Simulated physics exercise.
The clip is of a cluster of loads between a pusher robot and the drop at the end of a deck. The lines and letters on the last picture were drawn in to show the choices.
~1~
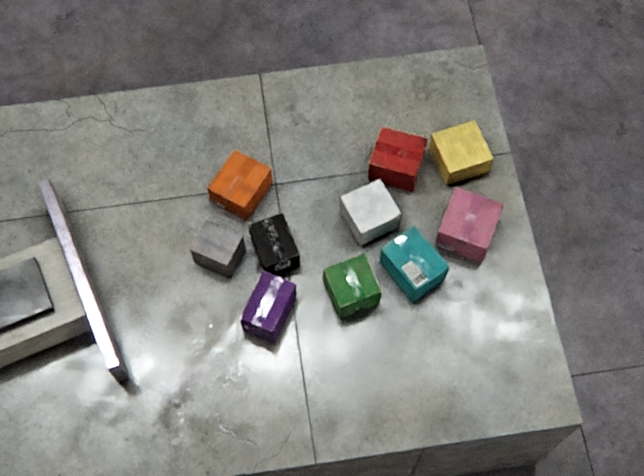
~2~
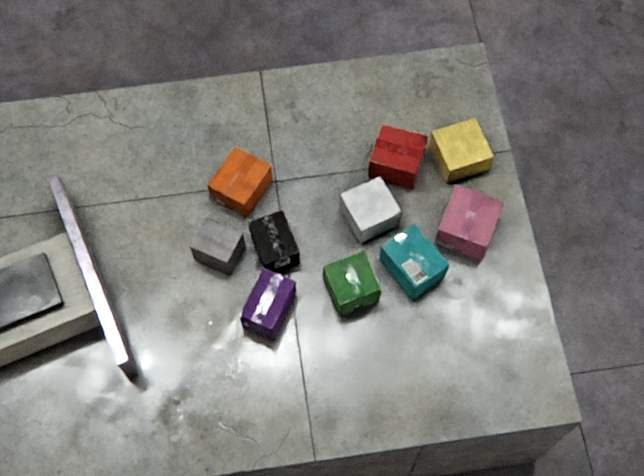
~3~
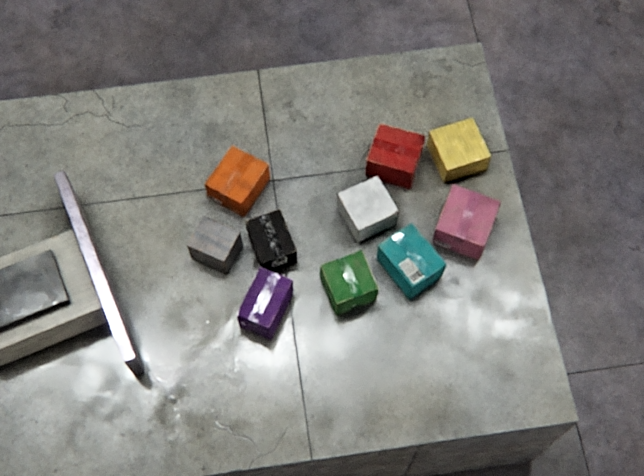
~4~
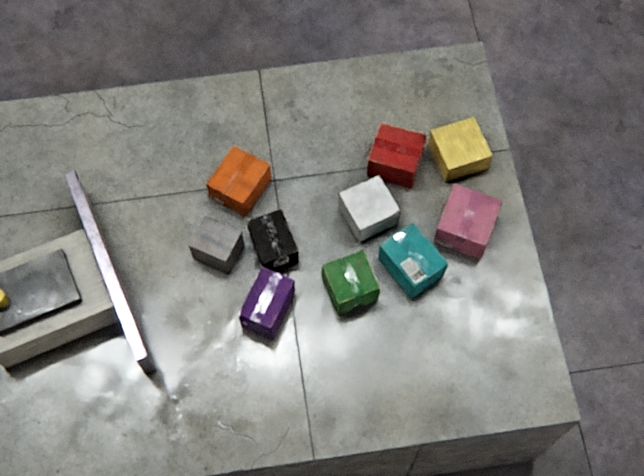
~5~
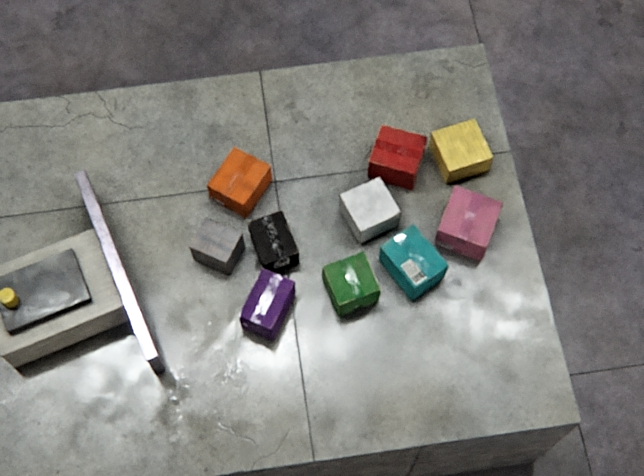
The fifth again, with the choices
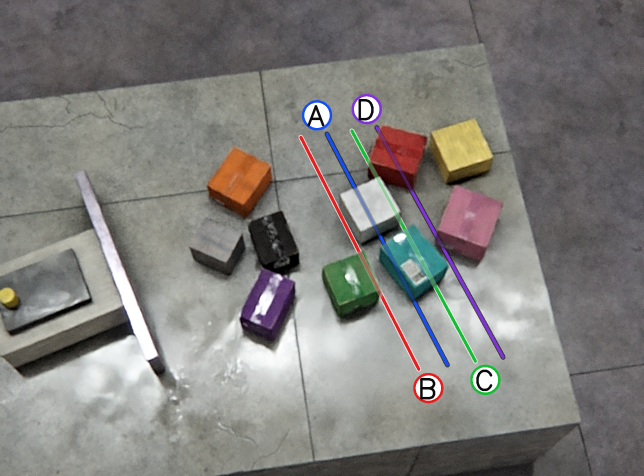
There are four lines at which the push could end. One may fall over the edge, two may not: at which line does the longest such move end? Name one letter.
C is the last line within the limit.
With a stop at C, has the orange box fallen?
By then, no.
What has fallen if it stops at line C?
The pink box goes over.
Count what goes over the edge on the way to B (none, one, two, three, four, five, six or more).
In all, none.
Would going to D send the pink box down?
By then, yes.
On the marked copy, A at (384, 243); B at (357, 247); C at (410, 240); D at (437, 236).
Following C. Soon after the start, robot (156, 273); purple box (282, 298); grey crate (246, 232).
Later, robot (264, 259); pink box (490, 215); turquoise parcel (449, 254).
In the end, robot (348, 248); pink box over the edge; turquoise parcel (527, 242); one fallen.
As for the rest, A is within the limit but short; B is within the limit but short; D drops two.
